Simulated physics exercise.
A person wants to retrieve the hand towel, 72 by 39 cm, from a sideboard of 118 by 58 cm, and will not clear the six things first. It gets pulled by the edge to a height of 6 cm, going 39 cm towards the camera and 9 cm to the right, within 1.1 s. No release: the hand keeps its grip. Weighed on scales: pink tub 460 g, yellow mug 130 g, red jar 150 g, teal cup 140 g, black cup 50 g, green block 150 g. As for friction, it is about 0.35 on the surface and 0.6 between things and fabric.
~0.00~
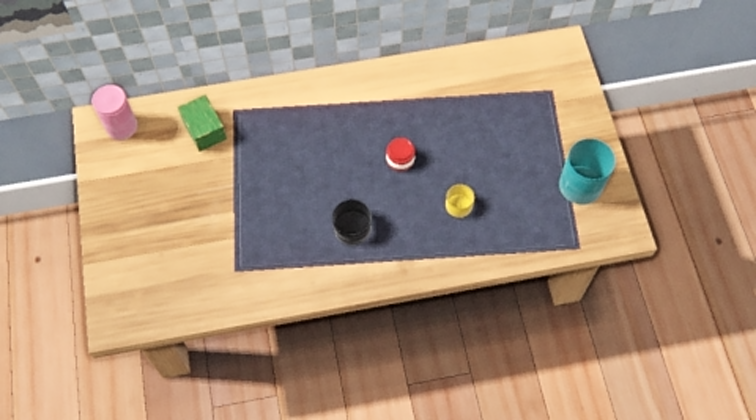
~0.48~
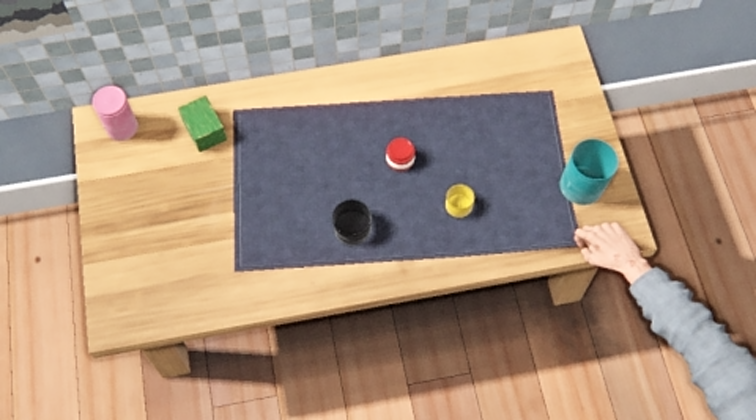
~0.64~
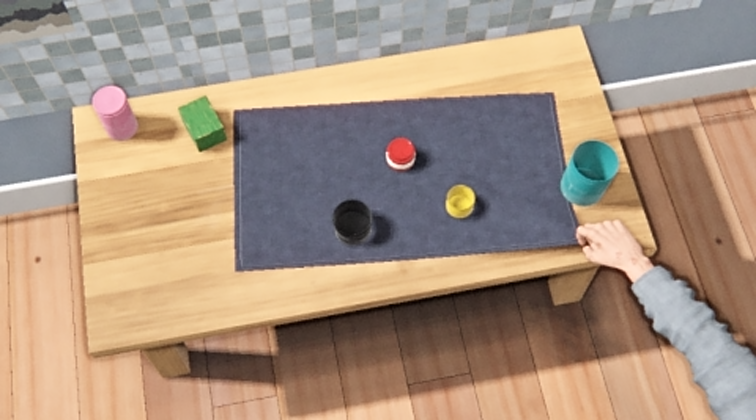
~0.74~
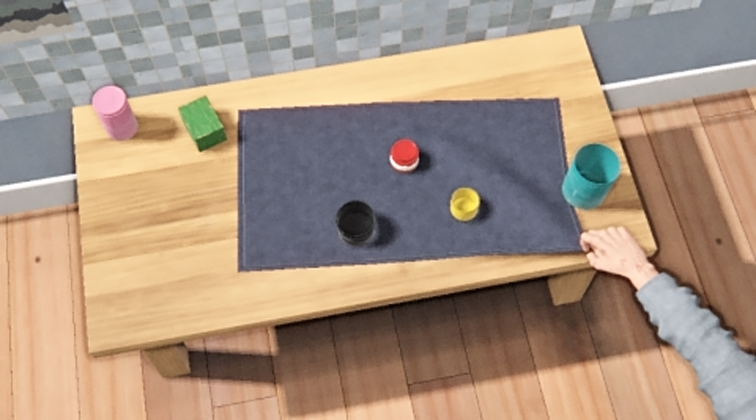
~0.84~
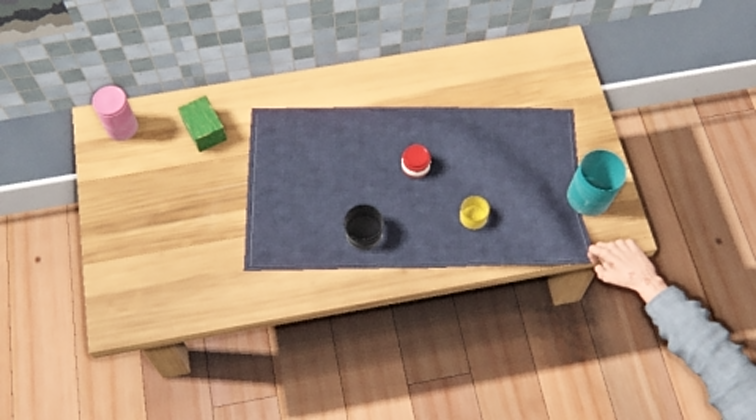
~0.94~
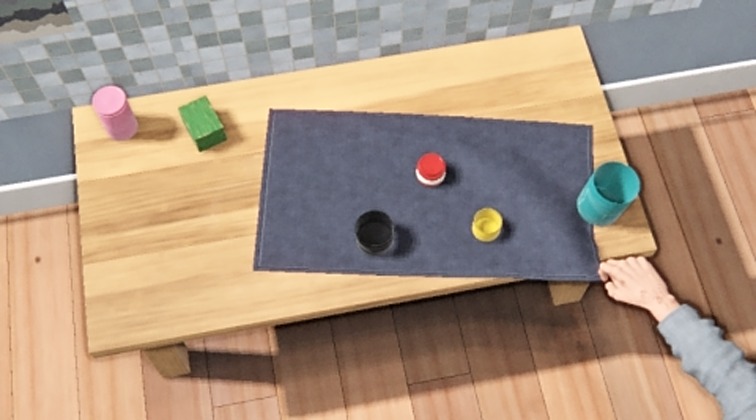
A hand reached in and gripped the dark cloth's front right corner, then pulled it a short way right and forward, carrying the red jar, yellow mug, black cup and teal cup along.
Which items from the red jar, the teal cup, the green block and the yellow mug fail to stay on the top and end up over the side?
At the end, the red jar won't stay; the teal cup won't stay; the green block won't leave; the yellow mug won't stay.
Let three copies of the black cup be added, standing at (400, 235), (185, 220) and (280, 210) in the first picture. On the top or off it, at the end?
Log, in listed order - lost / kept / lost.
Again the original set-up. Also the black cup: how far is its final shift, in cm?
The black cup ends up off the top.
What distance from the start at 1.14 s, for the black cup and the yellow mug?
The black cup is about 15 cm off and the yellow mug about 20 cm.
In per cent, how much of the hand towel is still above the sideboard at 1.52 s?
Around 30 percent.
At 1.1 s, 85 % of the hand towel is still over the top; yellow mug 18 cm off its start, red jar 17 cm off its start, teal cup 16 cm off its start.
At 1.3 s, 65 % of the hand towel is still over the top; red jar 28 cm off its start, yellow mug 28 cm off its start, teal cup 26 cm off its start.
At 1.5 s, 30 % of the hand towel is still over the top; red jar 43 cm off its start at (560, 278), teal cup over the edge, yellow mug over the edge.
At 1.7 s, 0 % of the hand towel is still over the top; red jar over the edge, yellow mug over the edge, teal cup over the edge.
At 3.3 s, 0 % of the hand towel is still over the top; red jar over the edge, yellow mug over the edge, teal cup over the edge, green block 0 cm off its start at (200, 117).
